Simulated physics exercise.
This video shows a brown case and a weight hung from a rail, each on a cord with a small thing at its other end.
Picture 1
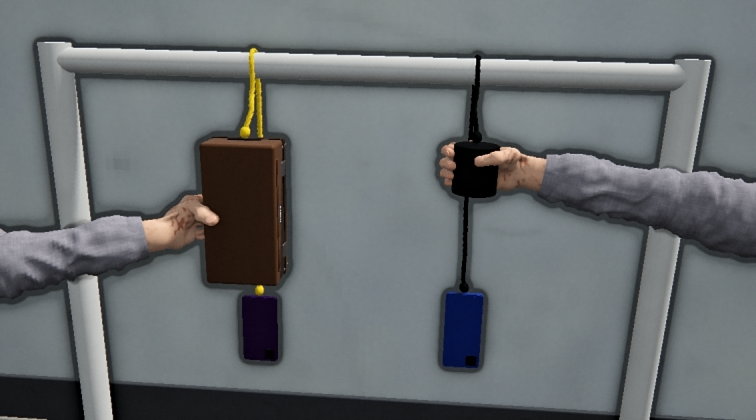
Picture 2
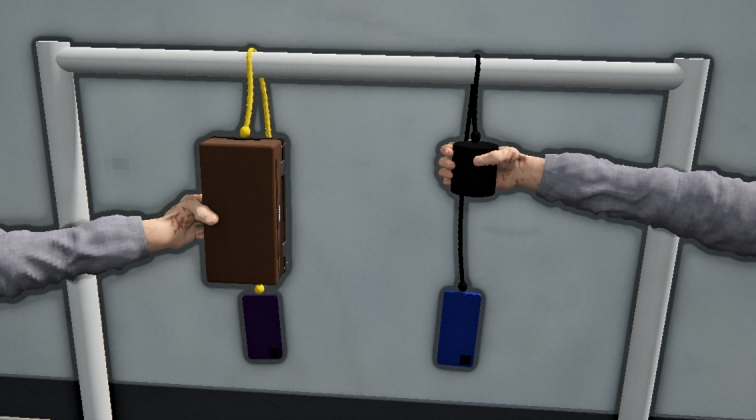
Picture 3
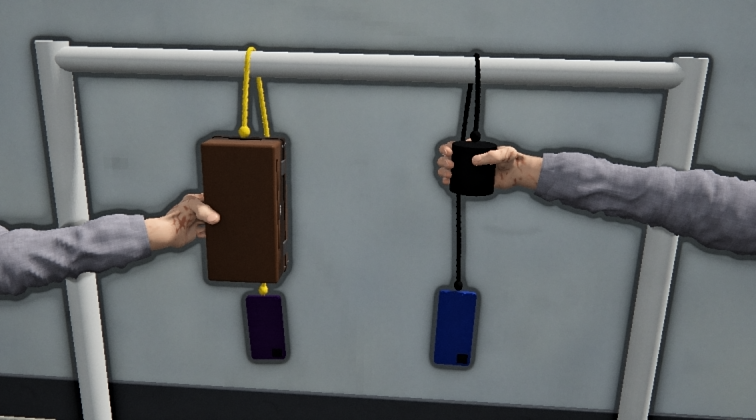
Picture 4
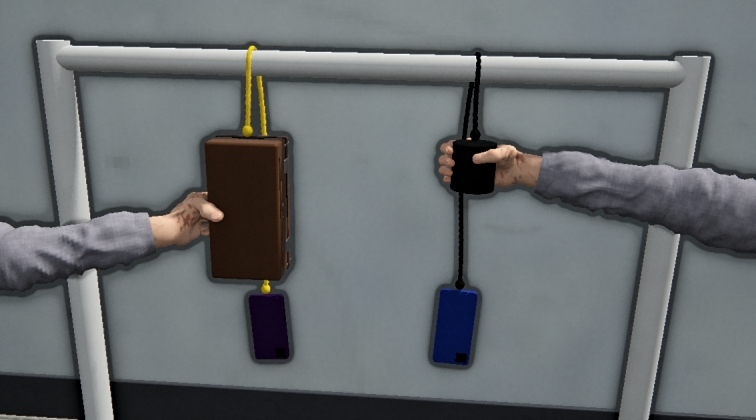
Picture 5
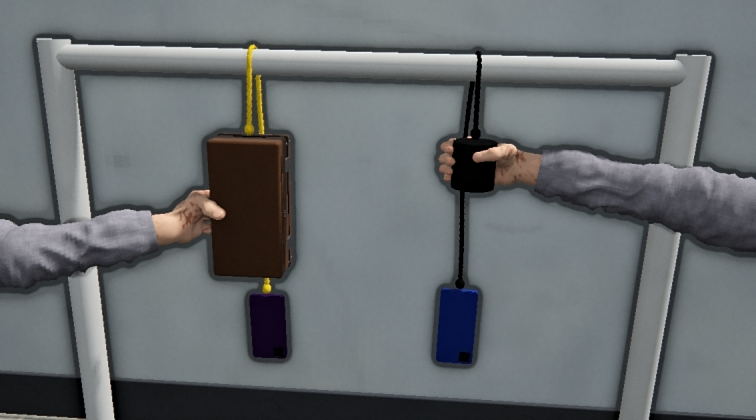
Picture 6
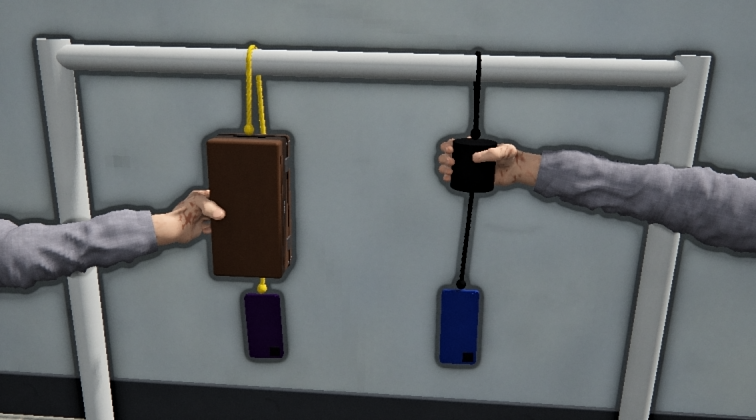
Two hands hold a brown case and a black cylinder while the phones below sway slightly.
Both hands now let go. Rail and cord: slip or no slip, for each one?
Brown case: Slip; weight: Slip.
Then, 0.56 s past the final frame, brown case on the floor; weight on the floor.
When it is over, brown case on the floor; weight on the floor. The brown case pulls its rope through and the weight runs down to the floor.
